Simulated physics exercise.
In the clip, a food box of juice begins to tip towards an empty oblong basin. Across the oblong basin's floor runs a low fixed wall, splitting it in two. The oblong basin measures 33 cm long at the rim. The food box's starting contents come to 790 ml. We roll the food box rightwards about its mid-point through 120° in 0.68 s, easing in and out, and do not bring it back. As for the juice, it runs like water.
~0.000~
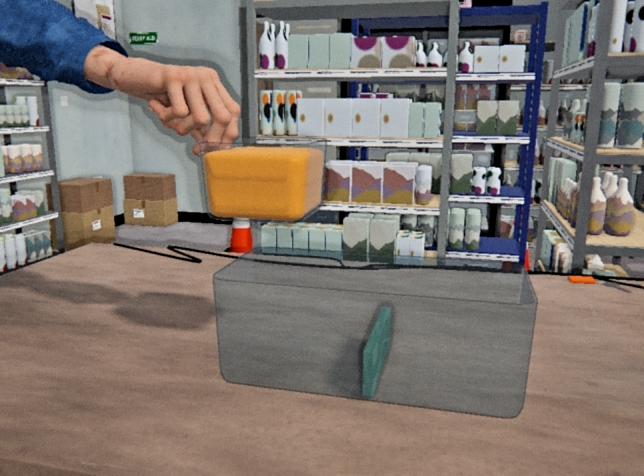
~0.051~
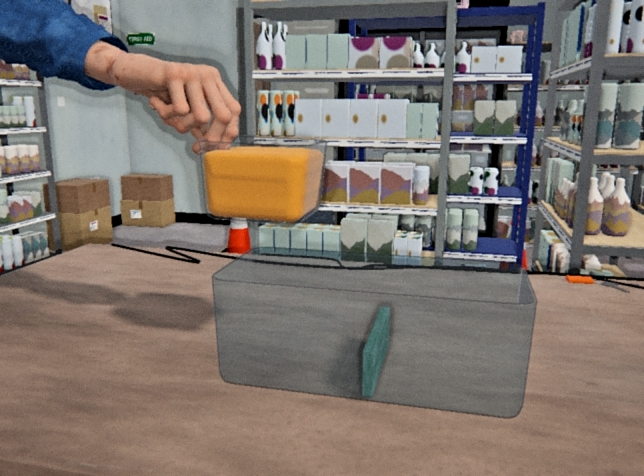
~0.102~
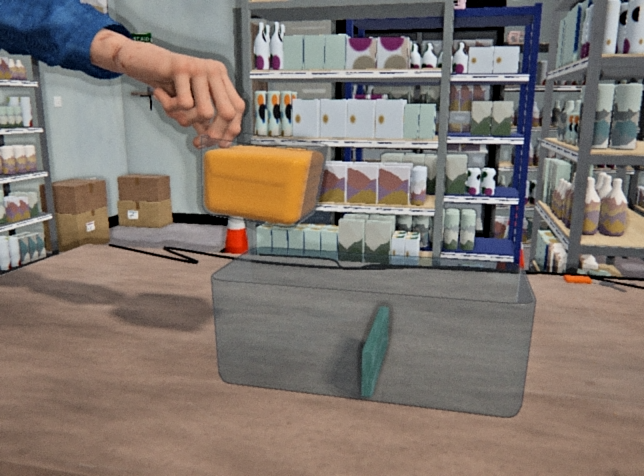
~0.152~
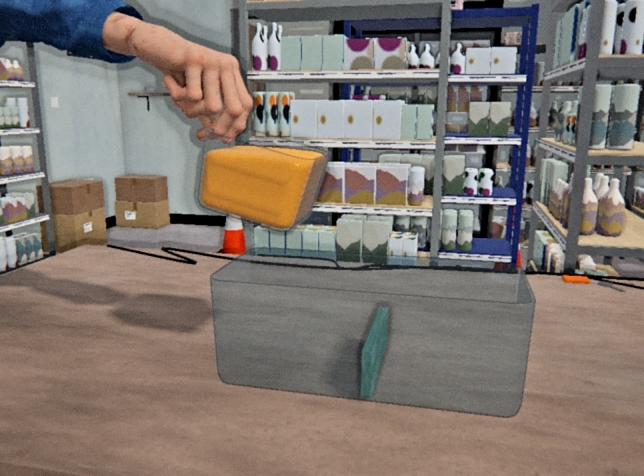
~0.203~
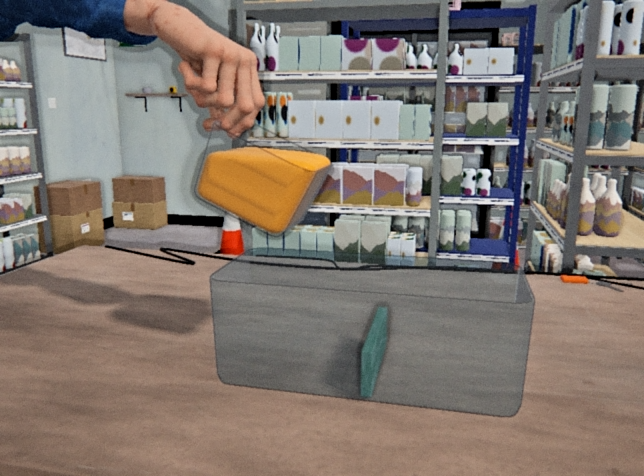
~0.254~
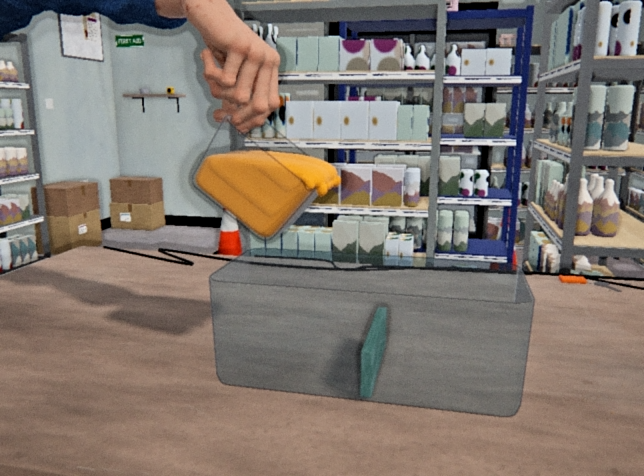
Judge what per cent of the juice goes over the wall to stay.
28 percent, roughly.
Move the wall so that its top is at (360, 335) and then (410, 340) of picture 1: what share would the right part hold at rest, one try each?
Respectively close to 55 and 15 %.
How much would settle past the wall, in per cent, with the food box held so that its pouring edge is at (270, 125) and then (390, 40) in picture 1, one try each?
It comes to 10 per cent, and then 85 per cent.
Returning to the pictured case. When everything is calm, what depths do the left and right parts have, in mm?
Roughly 24 mm on the left side and 10 mm on the right side.
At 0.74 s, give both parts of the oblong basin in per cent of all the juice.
About 68 left, about 24 right.
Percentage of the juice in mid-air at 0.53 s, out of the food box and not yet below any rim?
Share: Roughly 24 per cent.
Then, 0.53 s in, the tilt is 107° and 20 per cent is still to pour, 33 is left of the wall and 22 right of it.
Then, 0.74 s in, the tilt is 120° and 1 per cent is still to pour, 69 is left of the wall and 24 right of it.
Then, 0.95 s in, the tilt is 120° and 0 per cent is still to pour, 69 is left of the wall and 27 right of it.
Then, 1.18 s in, the tilt is 120° and 0 per cent is still to pour, 69 is left of the wall and 27 right of it.
Finally, 69 per cent lies left of the wall, 28 right of it and 3 outside.
